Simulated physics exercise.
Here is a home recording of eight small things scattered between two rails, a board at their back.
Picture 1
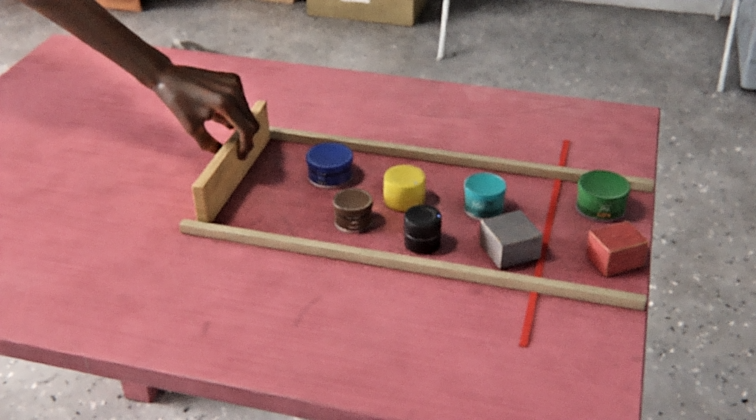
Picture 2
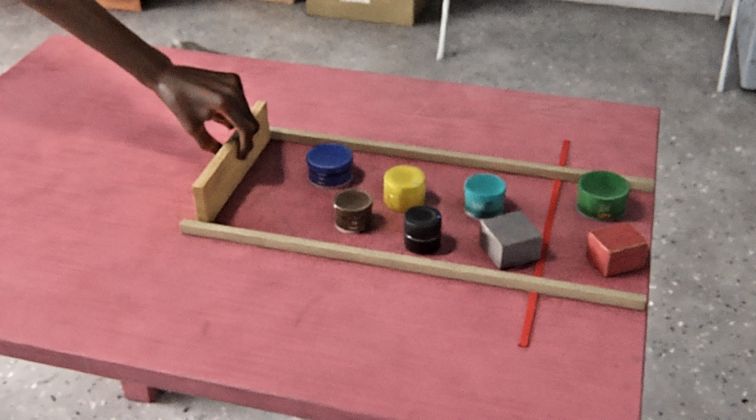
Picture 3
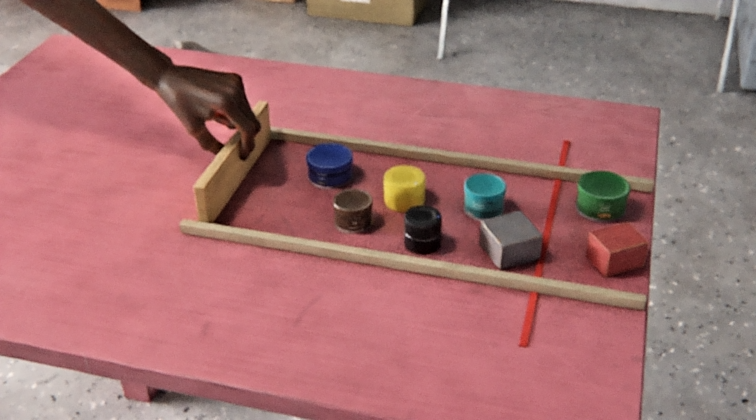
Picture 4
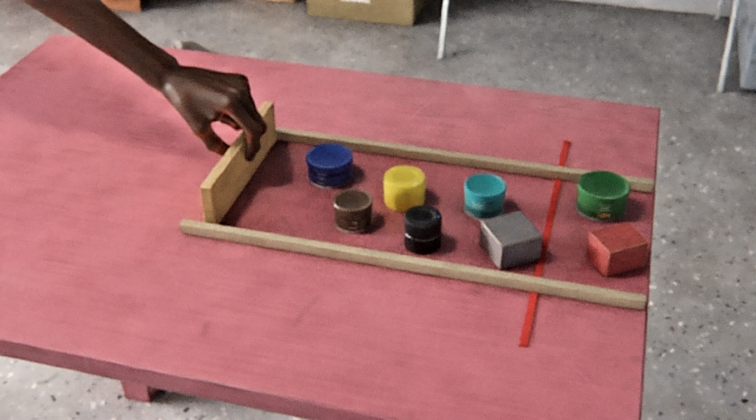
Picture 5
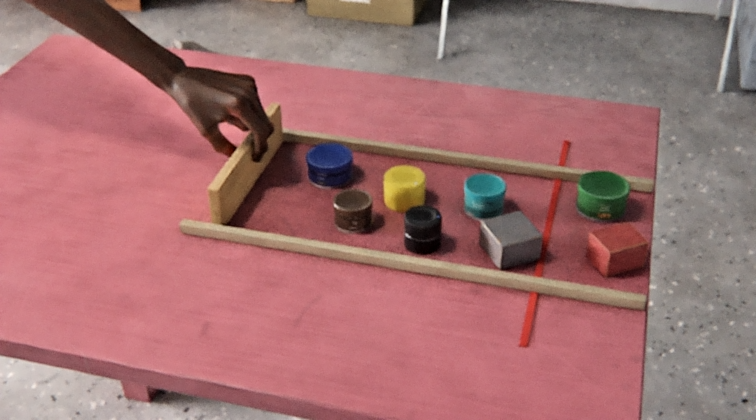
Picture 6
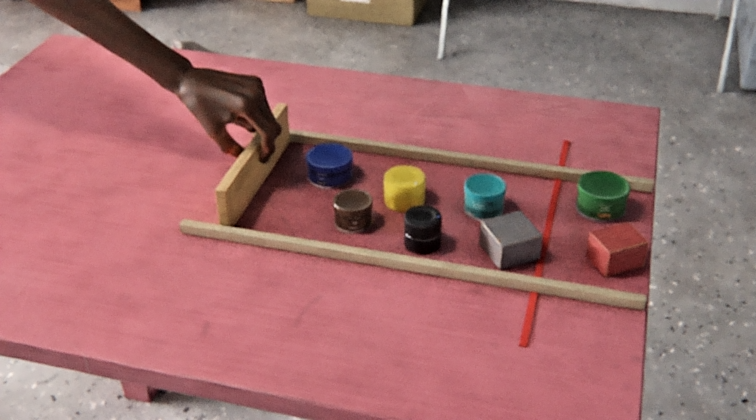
On a red tabletop, a hand holding a wooden board upright slides it slightly right between two rails, the scattered objects staying still.
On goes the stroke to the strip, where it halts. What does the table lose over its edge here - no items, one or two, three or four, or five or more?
Count off: Fewer than three, some.
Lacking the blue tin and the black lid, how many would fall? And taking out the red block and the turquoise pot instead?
First 1, then 0.
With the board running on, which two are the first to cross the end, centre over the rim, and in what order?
The red block and then the green tin.
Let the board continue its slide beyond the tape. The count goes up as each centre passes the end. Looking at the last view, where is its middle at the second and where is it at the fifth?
Its middle is near (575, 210) and then near (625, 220).
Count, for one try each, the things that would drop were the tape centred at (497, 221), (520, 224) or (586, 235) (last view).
Per try: 0; 0; 2.
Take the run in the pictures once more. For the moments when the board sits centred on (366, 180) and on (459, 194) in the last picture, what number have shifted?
At the first place 3, at the second 6.
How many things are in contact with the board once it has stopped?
At rest, 4 are in contact.
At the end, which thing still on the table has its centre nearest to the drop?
The green tin.
Soon after, none off yet; red block at rest near (617, 249); green tin at rest near (602, 197); grey block at rest near (511, 240).
In the end, the number that fall off is one or two; gone, red block.
